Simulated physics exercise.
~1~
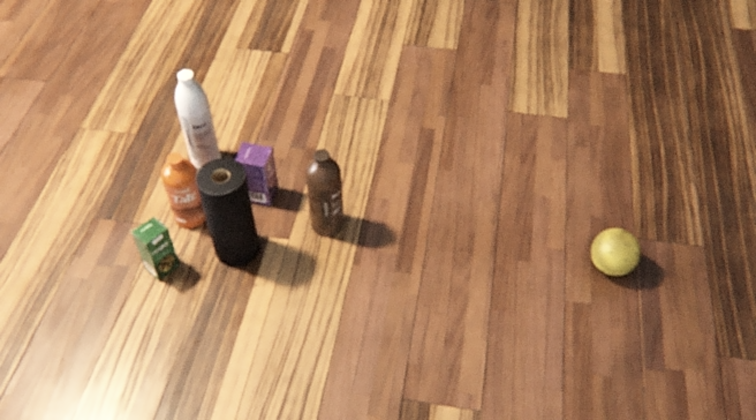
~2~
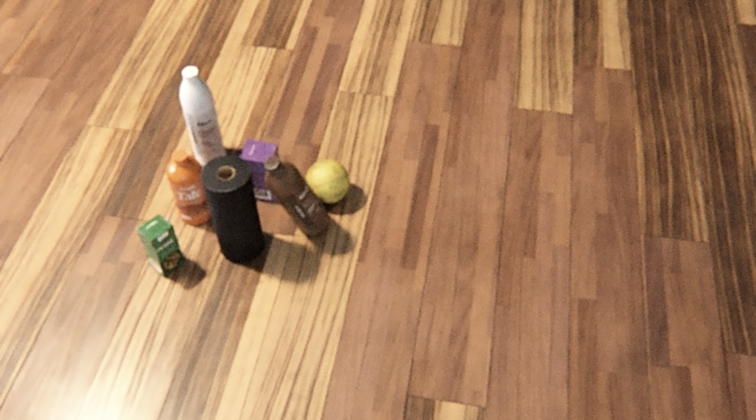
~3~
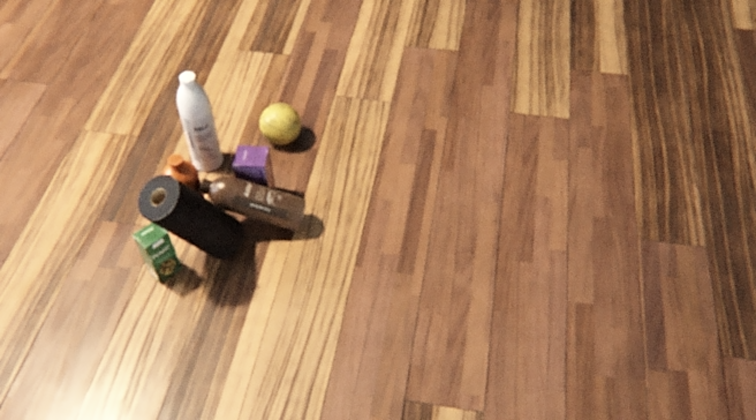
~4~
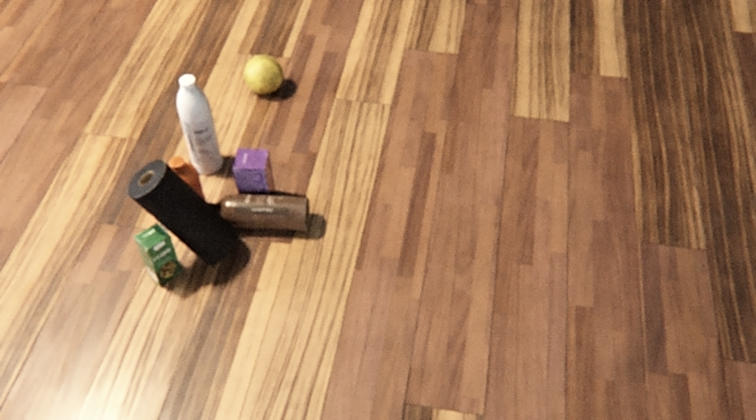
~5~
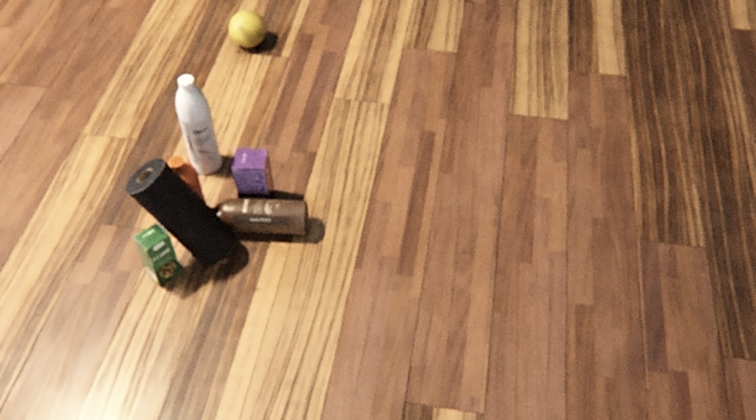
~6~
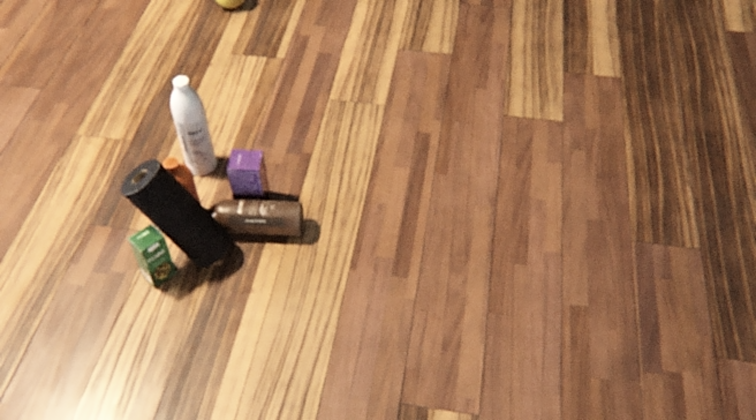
A black roll stood among bottles and small cartons on a wooden floor when a yellow ball rolled in from the right and knocked over the brown bottle, leaving the roll leaning, then rolled away toward the top edge while the others stayed standing.
